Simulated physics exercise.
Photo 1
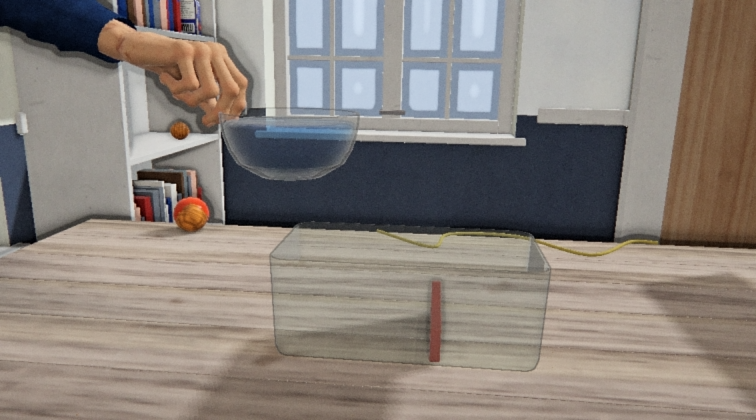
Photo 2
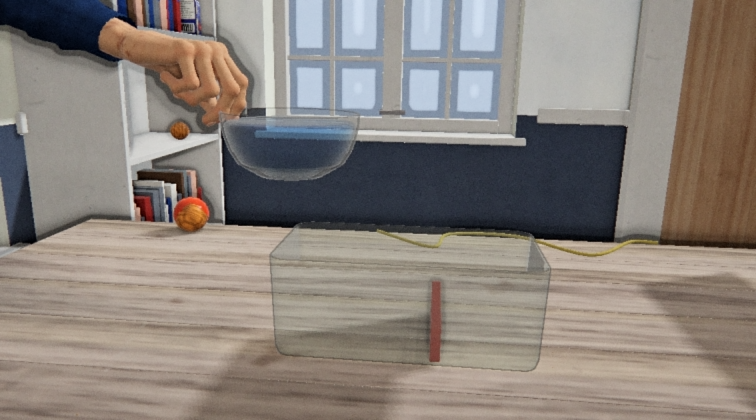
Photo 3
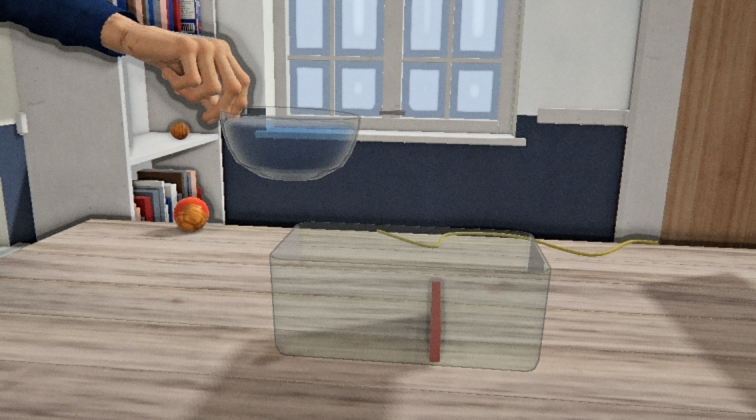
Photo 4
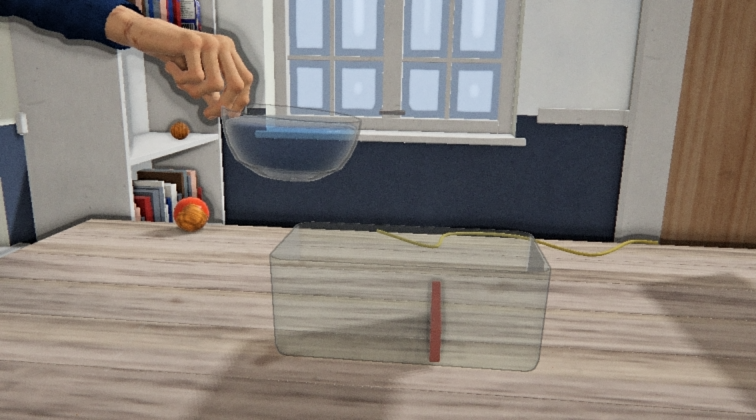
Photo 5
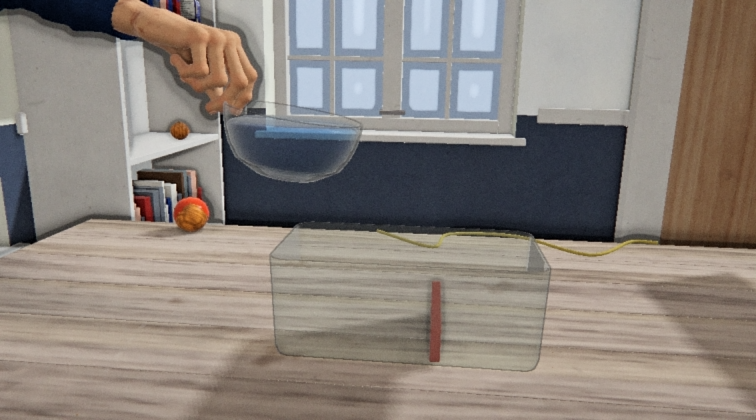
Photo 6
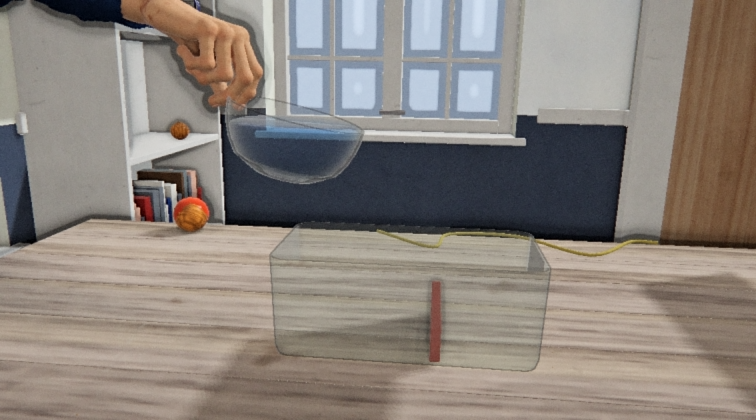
Above a clear basin on a wooden table, a hand slowly tilts a glass bowl rightward.
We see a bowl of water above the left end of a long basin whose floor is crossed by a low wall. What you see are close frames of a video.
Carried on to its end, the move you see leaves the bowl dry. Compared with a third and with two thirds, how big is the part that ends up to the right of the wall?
The share right of the wall will be small, below one third.
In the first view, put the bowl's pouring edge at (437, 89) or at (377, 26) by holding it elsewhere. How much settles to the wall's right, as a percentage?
Start one gives some 75 %, start two some 50 %.
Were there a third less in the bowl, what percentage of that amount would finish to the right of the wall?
Near 5 in a hundred.
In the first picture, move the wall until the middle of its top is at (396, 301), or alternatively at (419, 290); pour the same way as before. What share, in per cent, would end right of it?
Roughly 60 % and then 25 %.
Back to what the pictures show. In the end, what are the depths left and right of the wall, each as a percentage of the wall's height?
Left side: Approx. 70 %; right side: Approx. 10 %.
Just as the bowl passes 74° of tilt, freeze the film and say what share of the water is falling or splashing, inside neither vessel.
Roughly 35 %.
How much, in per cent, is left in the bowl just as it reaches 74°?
Some 30 per cent has not yet come out.
A moment on, the bowl is tipped part way and 32 per cent is still to pour, 31 is left of the wall and 2 right of it.
Next, the bowl is tipped right over and 0 per cent is still to pour, 88 is left of the wall and 7 right of it.
Then the bowl is tipped right over and 0 per cent is still to pour, 88 is left of the wall and 11 right of it.
Later the bowl is tipped right over and 0 per cent is still to pour, 87 is left of the wall and 11 right of it.
At rest 87 per cent lies left of the wall, 11 right of it and 1 outside.
